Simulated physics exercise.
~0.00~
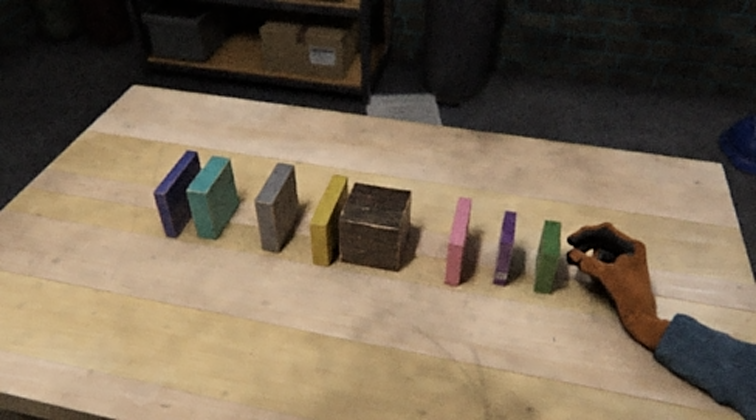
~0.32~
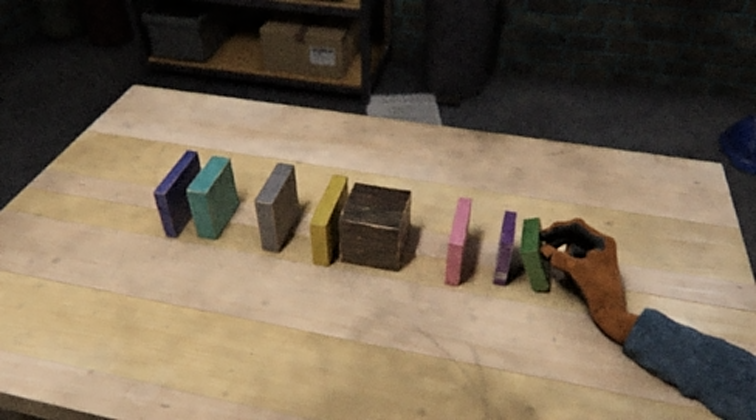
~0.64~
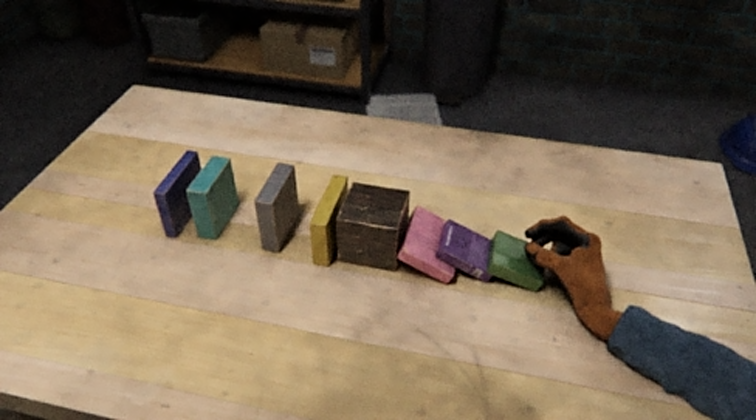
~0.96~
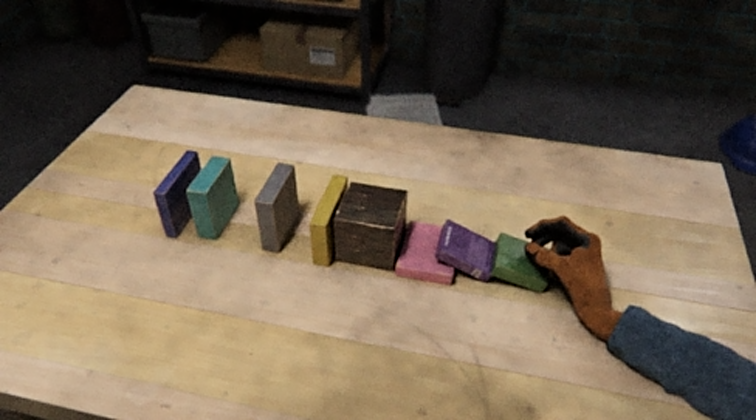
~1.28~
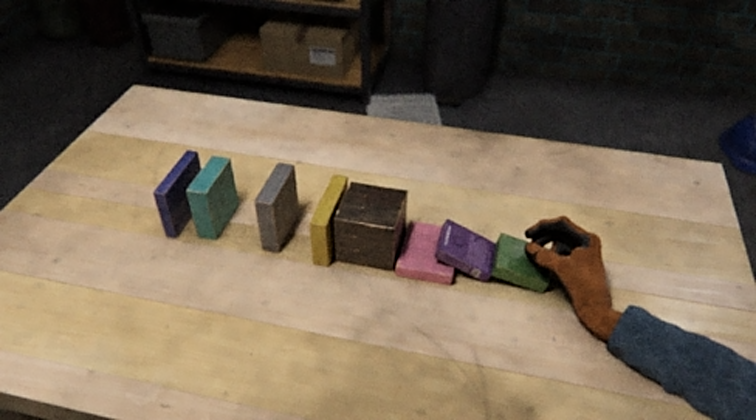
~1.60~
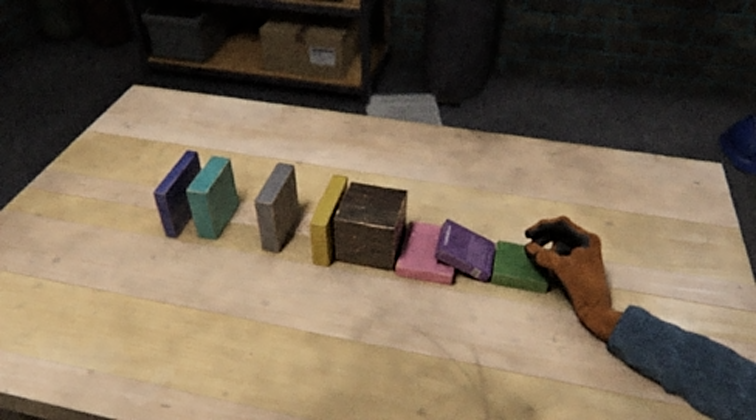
The video shows a hand tipping a green board at the right end of a row of upright pieces, toppling the purple and pink ones leftward beside a dark wooden cube; these three end up down, while the yellow, grey, turquoise and blue pieces remain standing.
